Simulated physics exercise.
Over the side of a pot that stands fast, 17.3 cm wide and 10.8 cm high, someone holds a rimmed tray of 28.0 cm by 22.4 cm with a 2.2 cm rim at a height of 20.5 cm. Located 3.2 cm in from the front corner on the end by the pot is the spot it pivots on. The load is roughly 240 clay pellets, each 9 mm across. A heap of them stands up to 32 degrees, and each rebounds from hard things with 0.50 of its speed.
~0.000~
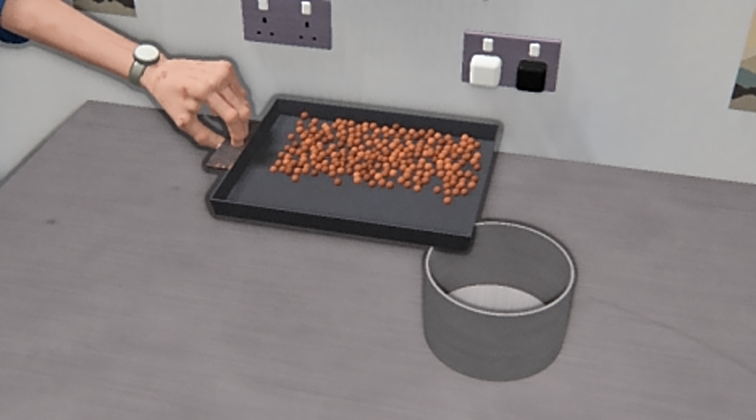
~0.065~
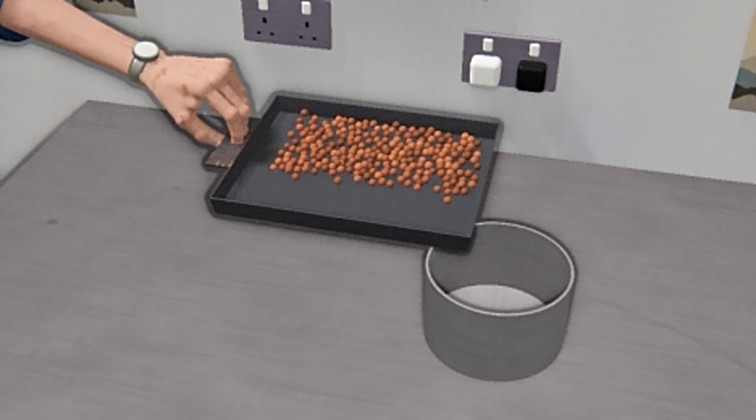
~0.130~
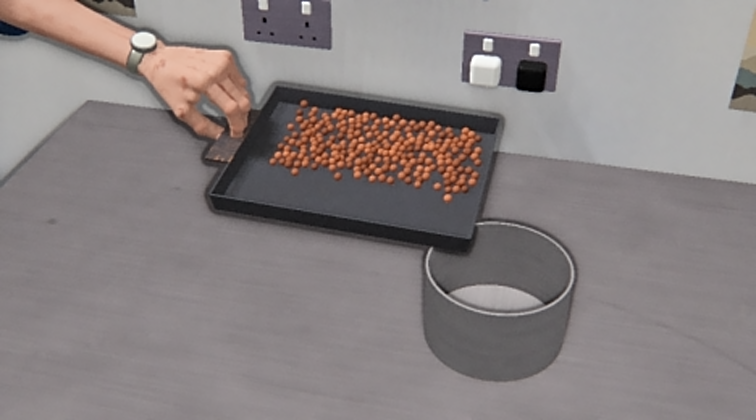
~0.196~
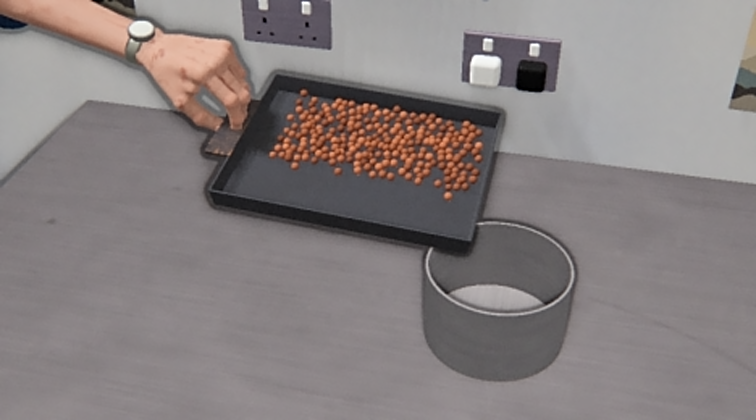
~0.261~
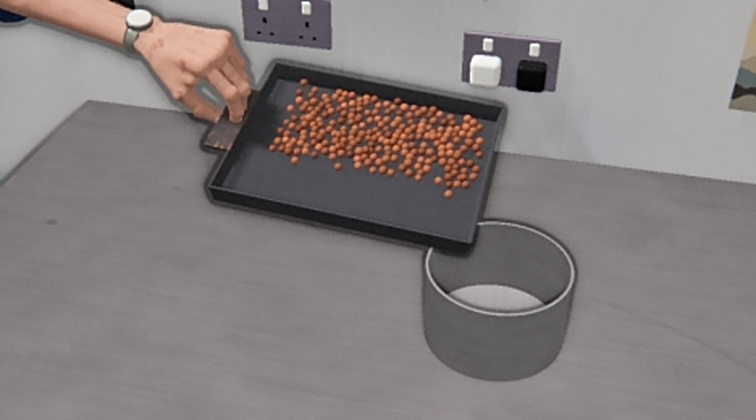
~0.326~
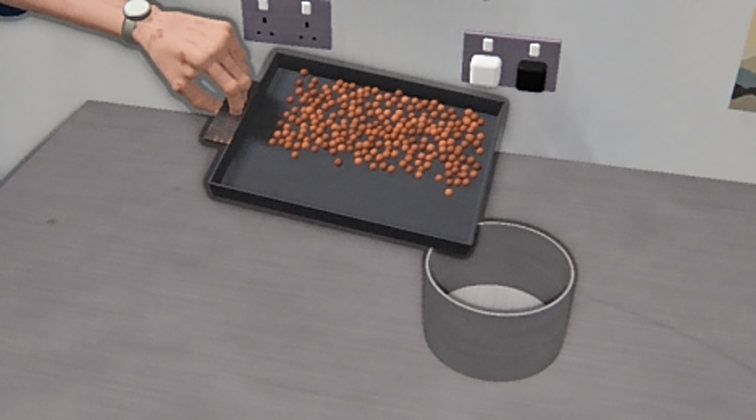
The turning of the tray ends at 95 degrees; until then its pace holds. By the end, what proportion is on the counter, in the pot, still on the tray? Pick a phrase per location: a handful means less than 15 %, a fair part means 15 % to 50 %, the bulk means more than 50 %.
Counter: The bulk, pot: A handful, left on the tray: A handful.
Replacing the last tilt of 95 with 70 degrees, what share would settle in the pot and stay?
Roughly 0 %.
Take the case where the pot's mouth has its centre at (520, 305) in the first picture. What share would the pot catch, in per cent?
Share in pot at that spot: Some 40 in a hundred.
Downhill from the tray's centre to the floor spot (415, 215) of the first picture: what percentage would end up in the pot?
About 0 per cent.
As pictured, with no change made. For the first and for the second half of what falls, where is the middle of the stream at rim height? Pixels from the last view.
(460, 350) or so first, later (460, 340).
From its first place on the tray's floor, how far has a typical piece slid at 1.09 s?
Displacement on the tray: About 12 cm.
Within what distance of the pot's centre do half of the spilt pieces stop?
Roughly 18 centimetres.
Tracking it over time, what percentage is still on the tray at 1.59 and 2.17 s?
About 95, 20.
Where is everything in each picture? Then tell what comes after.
Tray tilt 0 degrees, front corners at (214, 198) and (467, 234); middle of the pieces at (378, 155); pot at (499, 266), in the first frame.
Tray tilt 1 degrees, front corners at (214, 196) and (467, 234); middle of the pieces at (378, 153), in the second frame.
Tray tilt 4 degrees, front corners at (214, 193) and (468, 236), lowest corner right front; middle of the pieces at (378, 148), in the third frame.
Tray tilt 7 degrees, front corners at (213, 189) and (468, 238), lowest corner right front; middle of the pieces at (379, 141), in the fourth frame.
Tray tilt 10 degrees, front corners at (213, 185) and (468, 240), lowest corner right front; middle of the pieces at (379, 135), in the fifth frame.
Tray tilt 13 degrees, front corners at (213, 181) and (469, 241), lowest corner right front; middle of the pieces at (380, 129); pot at (499, 266). Its pace works out near 50 degrees a second, in the sixth frame.
After 1.09 s, tilt 52 degrees; the tray holds 100 %, the pot 0 %.
Then, at 1.59 s, tilt 77 degrees; the tray holds 95 %, the pot 0 %.
After 2.17 s, tilt 95 degrees; the tray holds 20 %, the pot 0 %.
In the end, at 3.4 s, counter 100 %, pot 0 %, tray 0 %.
